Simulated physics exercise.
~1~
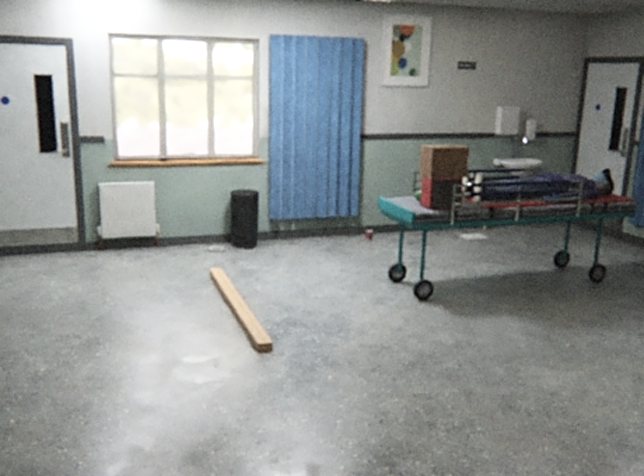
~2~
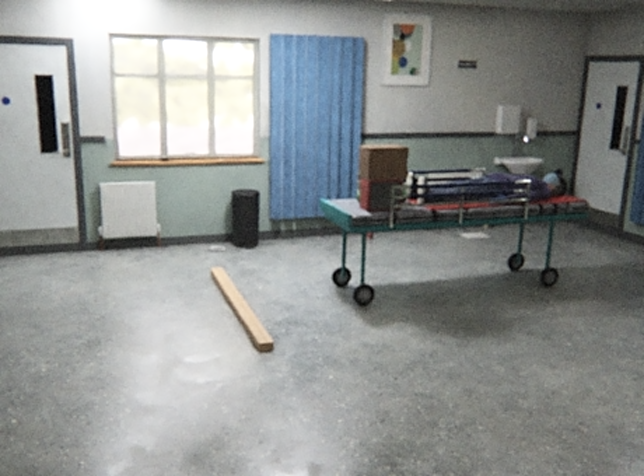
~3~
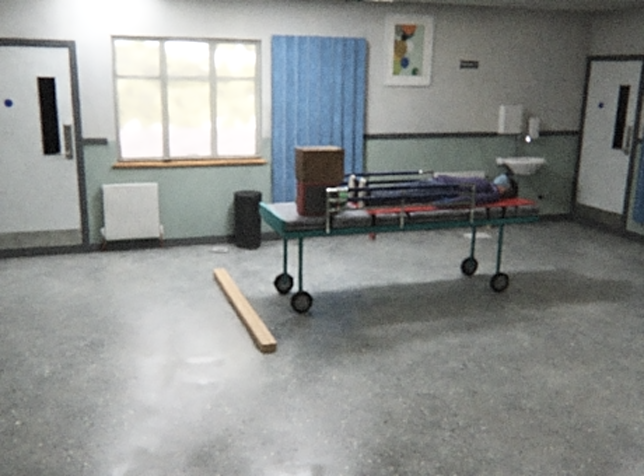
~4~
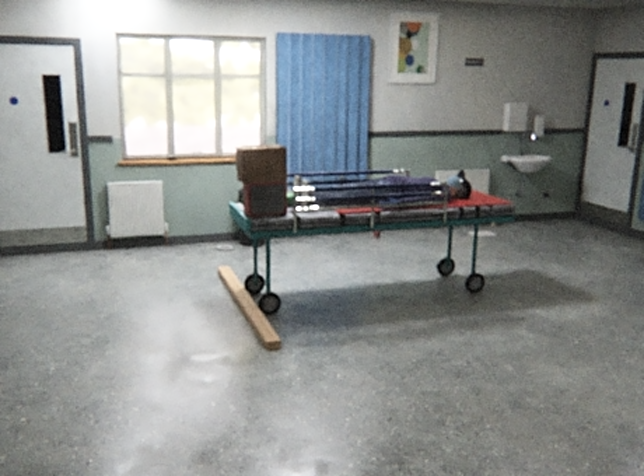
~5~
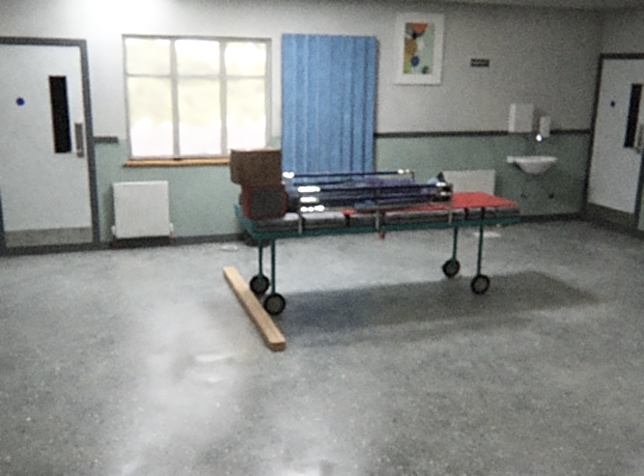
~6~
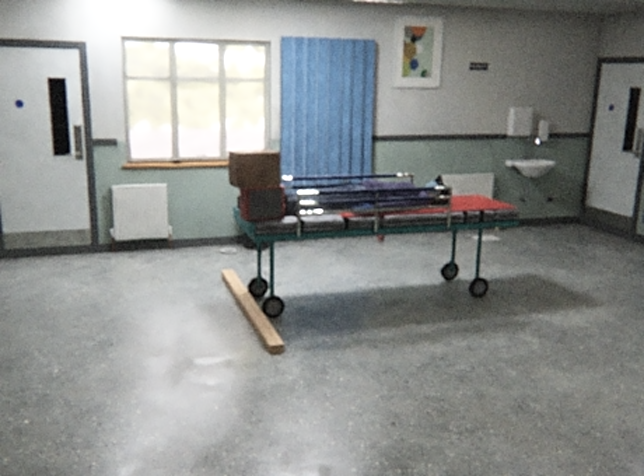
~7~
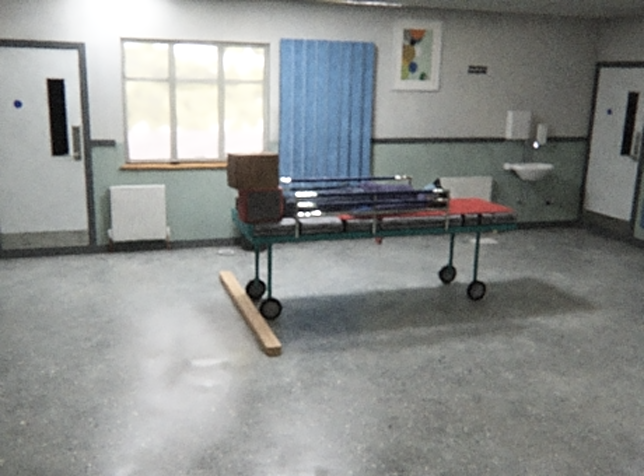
A ward-like room with a grey floor, a bright window and a blue curtain is seen from the side by a slightly swaying camera. On the right, a trolley with a teal frame and red top carries a limp figure in dark blue, lying feet first, with a brown holdall and a red monitor at its left end. The trolley rolls left towards a wooden sill on the floor. It stops there without tipping, and the figure slides a little further left, baring more red at the head end. The holdall and monitor stay aboard, upright, as everything settles.
